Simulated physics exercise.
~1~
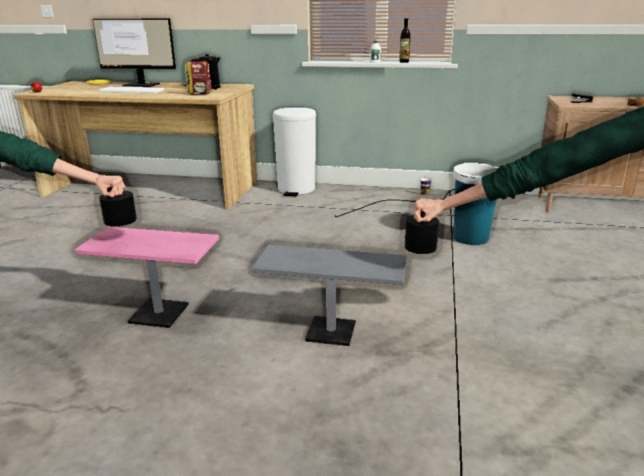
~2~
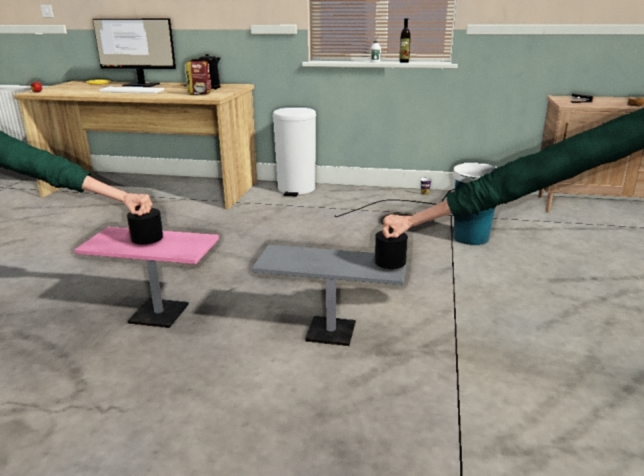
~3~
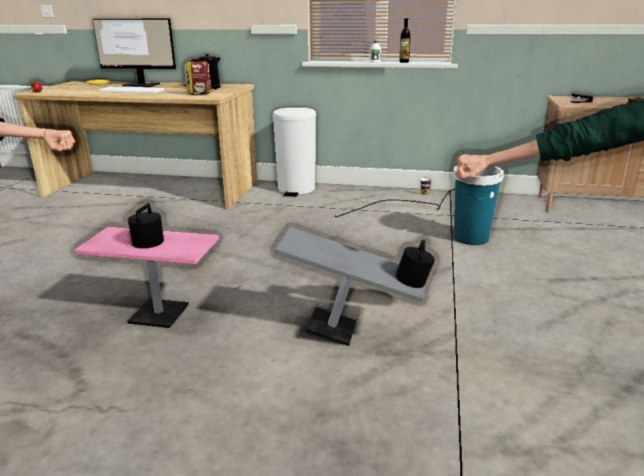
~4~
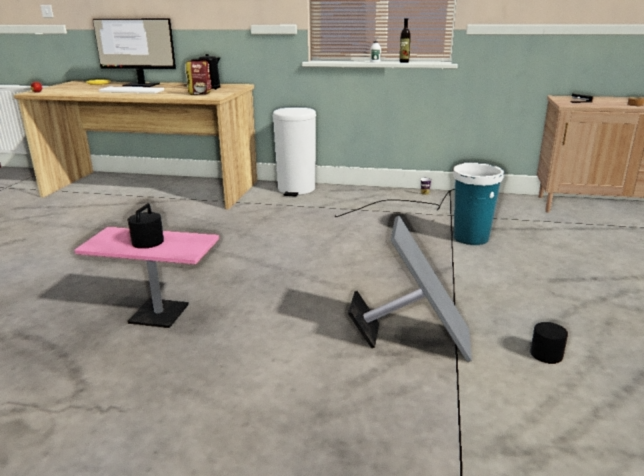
In a room with a concrete floor, a desk with a monitor and a white bin against a green wall, a pink side table and a grey side table stand side by side. Two hands in green sleeves reach in from left and right, each holding a black cylindrical object. One sets its object near the middle of the pink table, the other near the right end of the grey one. The hands let go and draw back, and the grey table tips to the right. It topples onto its side, its object ending upside down on the floor, while the pink table stays upright with its object on top.
